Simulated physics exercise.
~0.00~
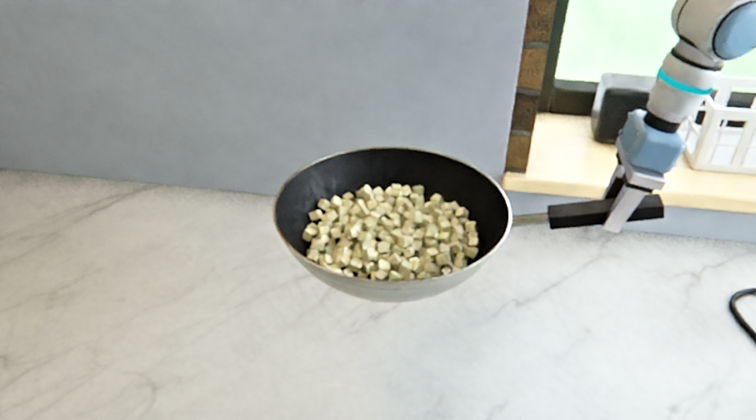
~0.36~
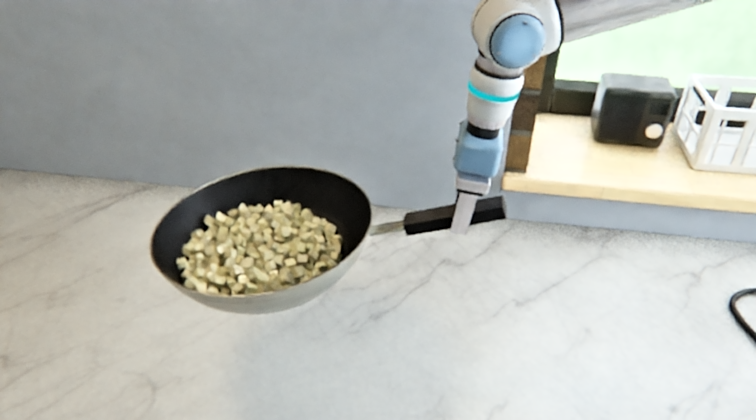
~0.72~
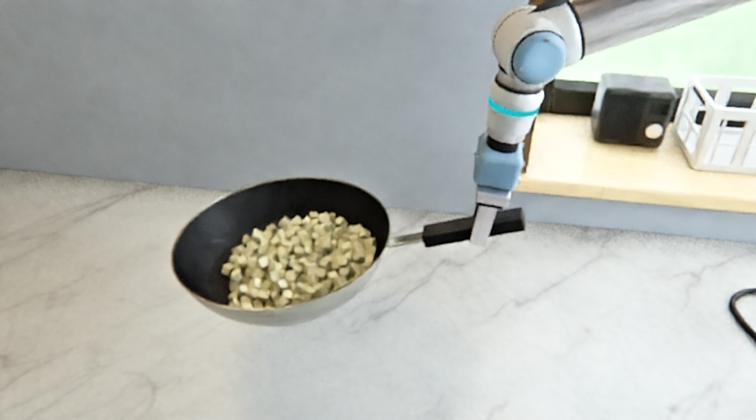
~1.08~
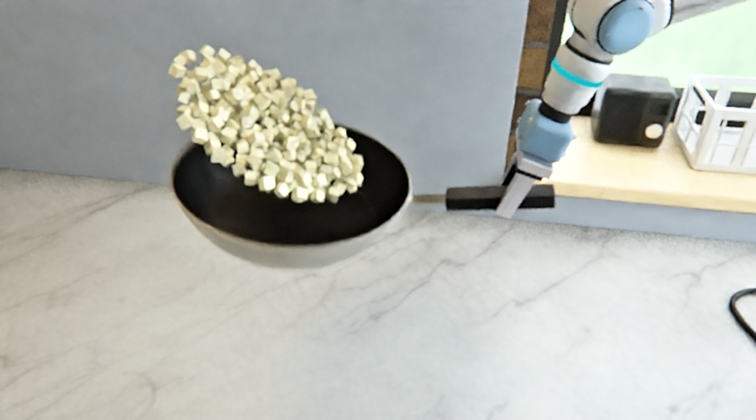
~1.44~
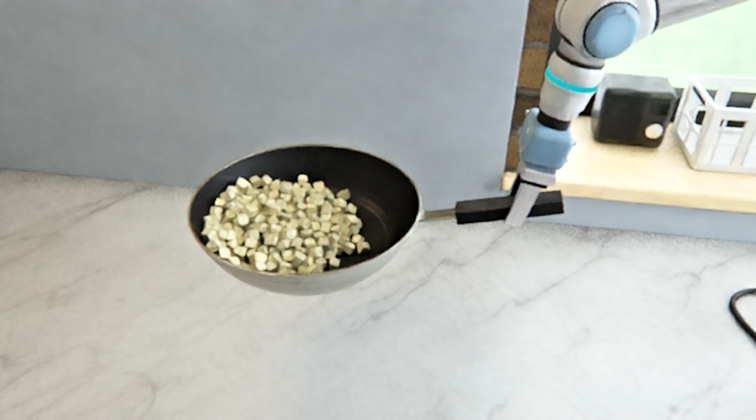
A white and blue robot arm holds a black-lined frying pan full of pale greenish dice by its black handle, above a white marble counter seen from slightly above. Behind are a grey wall and, at the right, a wooden sill with a black box and a white rack. The arm carries the pan left, then eases it slightly right and down. Next it swings the pan up, and the dice leap in a slanting cluster above the rim. They drop back inside, and the pan ends level, still held over a clear counter.
